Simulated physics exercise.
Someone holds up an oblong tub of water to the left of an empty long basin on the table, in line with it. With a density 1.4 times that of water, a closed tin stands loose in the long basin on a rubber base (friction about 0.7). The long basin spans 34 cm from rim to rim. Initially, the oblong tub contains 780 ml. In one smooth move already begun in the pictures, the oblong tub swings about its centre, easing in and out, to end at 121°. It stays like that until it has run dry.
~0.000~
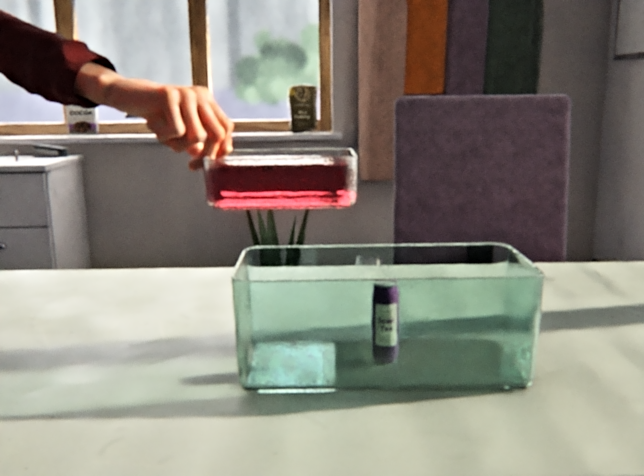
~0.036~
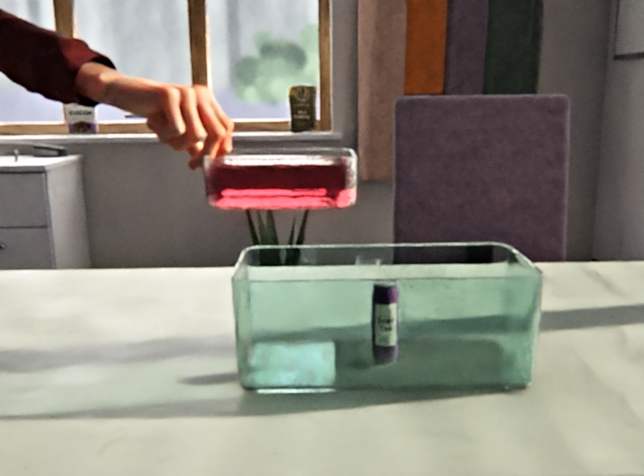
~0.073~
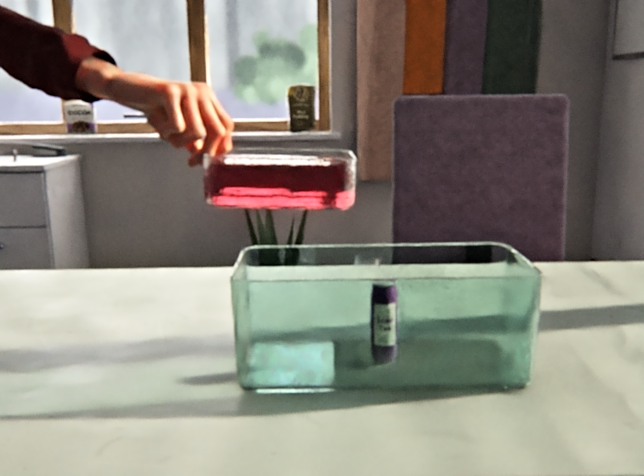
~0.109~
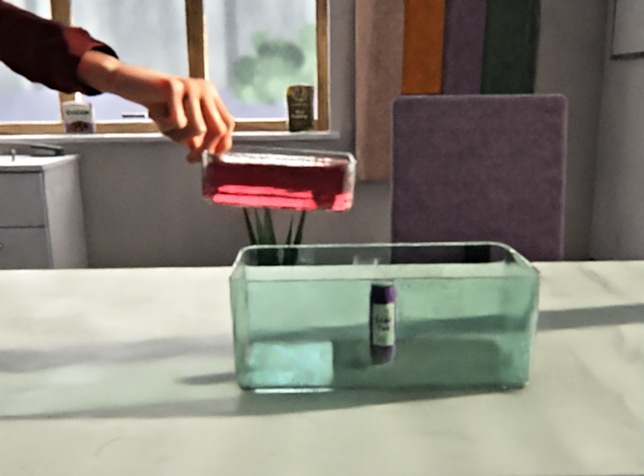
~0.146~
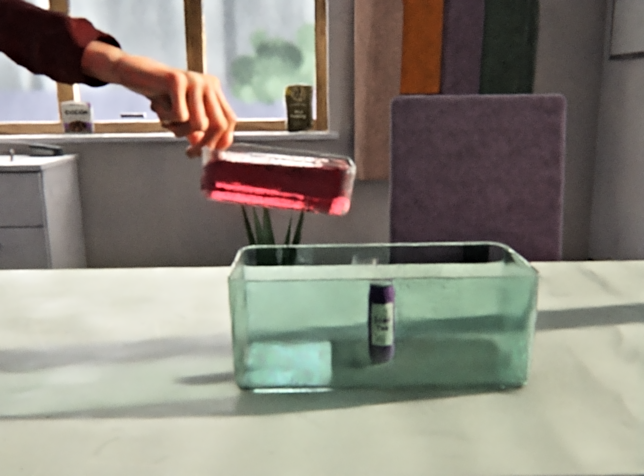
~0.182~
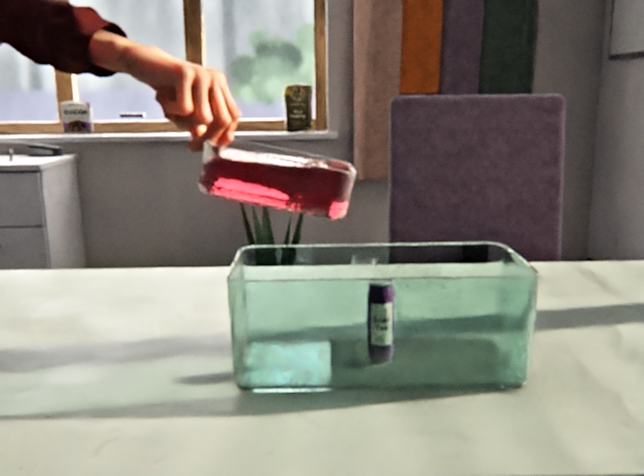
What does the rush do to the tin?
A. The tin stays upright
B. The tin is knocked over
The tin stays upright (A).
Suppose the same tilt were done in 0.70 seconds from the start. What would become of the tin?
Outcome - the tin remains standing.
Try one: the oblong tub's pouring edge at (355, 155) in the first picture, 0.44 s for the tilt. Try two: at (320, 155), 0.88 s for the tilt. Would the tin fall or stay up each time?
In the first try it comes down; in the second it remains standing.
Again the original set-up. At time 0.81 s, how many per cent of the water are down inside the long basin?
I reckon close to 96 per cent.
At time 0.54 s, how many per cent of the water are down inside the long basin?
Around 50%.
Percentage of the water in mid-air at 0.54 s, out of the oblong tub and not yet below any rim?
I'd put it at about 34 percent.
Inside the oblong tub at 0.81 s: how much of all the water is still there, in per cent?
Around 0 in a hundred is still there.
By 0.54 s the tilt is 82° and 15 per cent is still to pour; the tin stands where it began.
By 0.81 s the tilt is 119° and 0 per cent is still to pour; the tin stands where it began.
By 1.08 s the tilt is 121° and 0 per cent is still to pour; the tin stands where it began.
By 1.38 s the tilt is 121° and 0 per cent is still to pour; the tin stands where it began.
At rest the tin stands where it began.
